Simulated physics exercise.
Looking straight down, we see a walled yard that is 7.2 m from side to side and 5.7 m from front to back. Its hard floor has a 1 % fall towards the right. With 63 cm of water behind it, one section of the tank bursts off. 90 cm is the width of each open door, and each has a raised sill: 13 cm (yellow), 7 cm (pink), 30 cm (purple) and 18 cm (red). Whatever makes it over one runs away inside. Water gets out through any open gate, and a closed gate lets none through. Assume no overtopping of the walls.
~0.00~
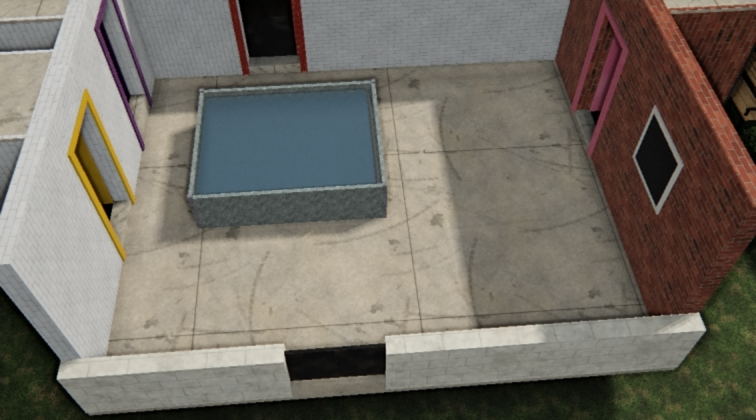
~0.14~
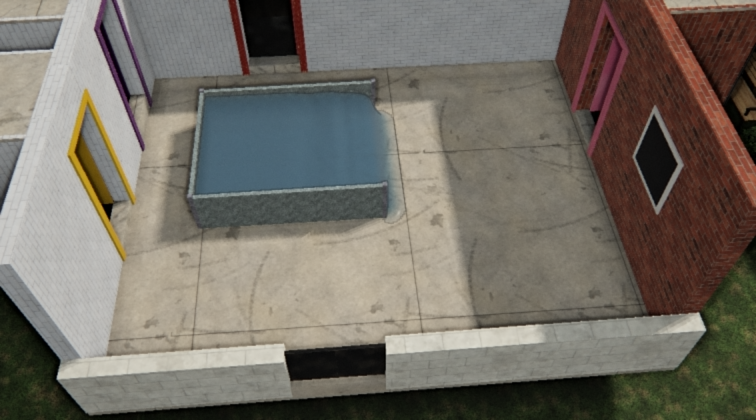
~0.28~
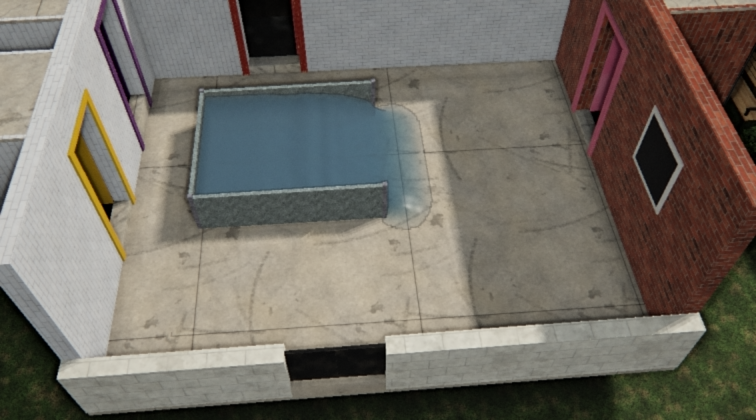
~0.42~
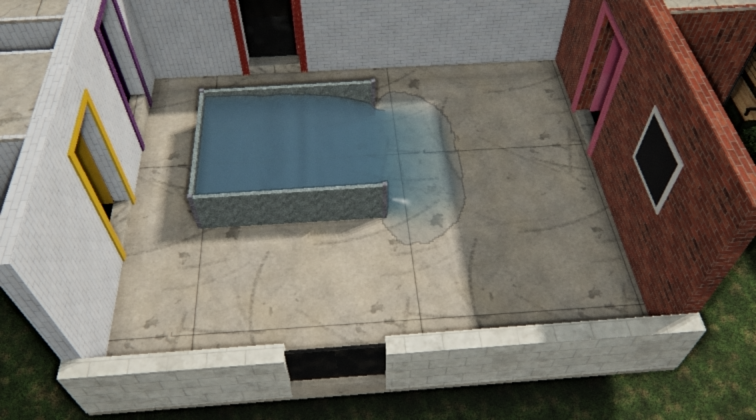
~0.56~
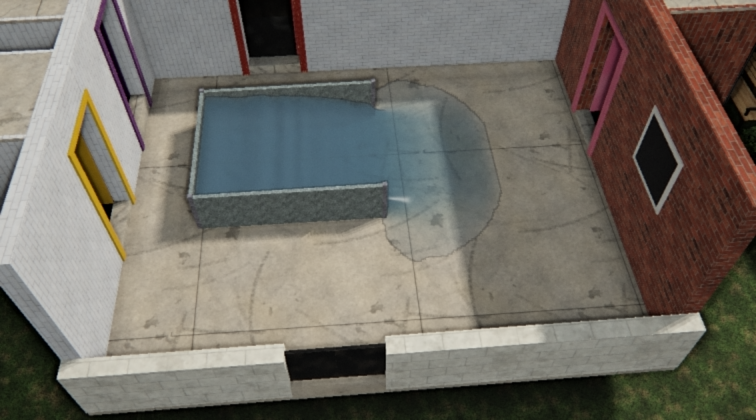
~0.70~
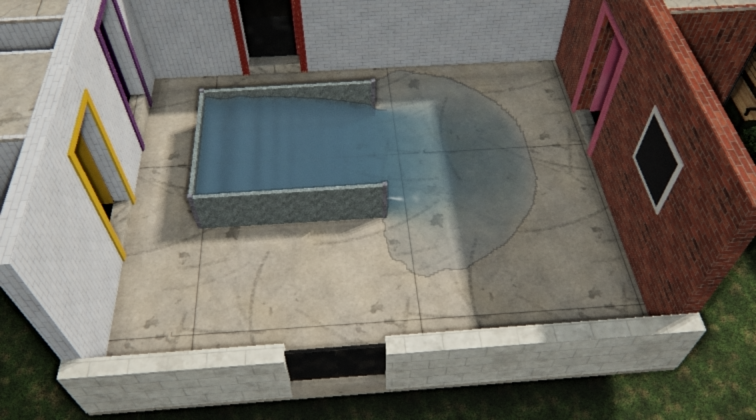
At the start, still blue water fills a rectangular stone tank in a walled yard with yellow, purple, red and pink door surrounds. The tank's right side then opens, and water pours out onto the concrete floor. The shallow pool spreads steadily rightward in a widening, rounded sheet, reaching into the shaded area.
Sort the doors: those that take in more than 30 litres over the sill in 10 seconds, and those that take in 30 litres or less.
Sorted: The yellow door takes in 30 litres or less; the pink door takes in more; the purple door takes in 30 litres or less; the red door takes in 30 litres or less.
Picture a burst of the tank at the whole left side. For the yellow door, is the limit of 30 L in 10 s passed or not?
So, yellow door: Out of bounds.
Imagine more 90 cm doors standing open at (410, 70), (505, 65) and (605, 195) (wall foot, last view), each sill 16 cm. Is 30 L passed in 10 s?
Door 1: Lower; door 2: Higher; door 3: Higher.
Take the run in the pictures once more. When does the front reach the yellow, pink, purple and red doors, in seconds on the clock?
So, yellow at 6.5 s, then pink at 1.0 s, purple at 7.0 s, and red at 5.5 s.
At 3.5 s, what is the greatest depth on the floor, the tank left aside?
I'd put it at close to 35 cm.
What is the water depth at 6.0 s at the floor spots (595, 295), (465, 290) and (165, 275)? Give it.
Roughly 17, 6 and 2 cm, in turn.
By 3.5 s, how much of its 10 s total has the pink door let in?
It comes to about 65 per cent.
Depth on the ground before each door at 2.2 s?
Depths in centimetres - yellow: 0, pink: 32, purple: 0, red: 0.
After 1.4 s water covers 40 % of the floor and is deepest (35 cm) near (588, 168); yellow door not reached, pink door 17 cm at the sill, 36 L in, purple door not reached, red door not reached.
After 2.2 s water covers 45 % of the floor and is deepest (40 cm) near (550, 64); yellow door not reached, pink door 32 cm at the sill, 171 L in, purple door not reached, red door not reached.
After 3.5 s water covers 50 % of the floor and is deepest (35 cm) near (650, 344); yellow door not reached, pink door 29 cm at the sill, 404 L in, purple door not reached, red door not reached.
After 6.0 s water covers 85 % of the floor and is deepest (20 cm) near (646, 331); yellow door not reached, pink door 15 cm at the sill, 590 L in, purple door not reached, red door 3 cm at the sill, 0 L in.
After 10.0 s water covers 100 % of the floor and is deepest (14 cm) near (176, 157); yellow door 7 cm at the sill, 0 L in, pink door 10 cm at the sill, 643 L in, purple door 9 cm at the sill, 0 L in, red door 4 cm at the sill, 0 L in.
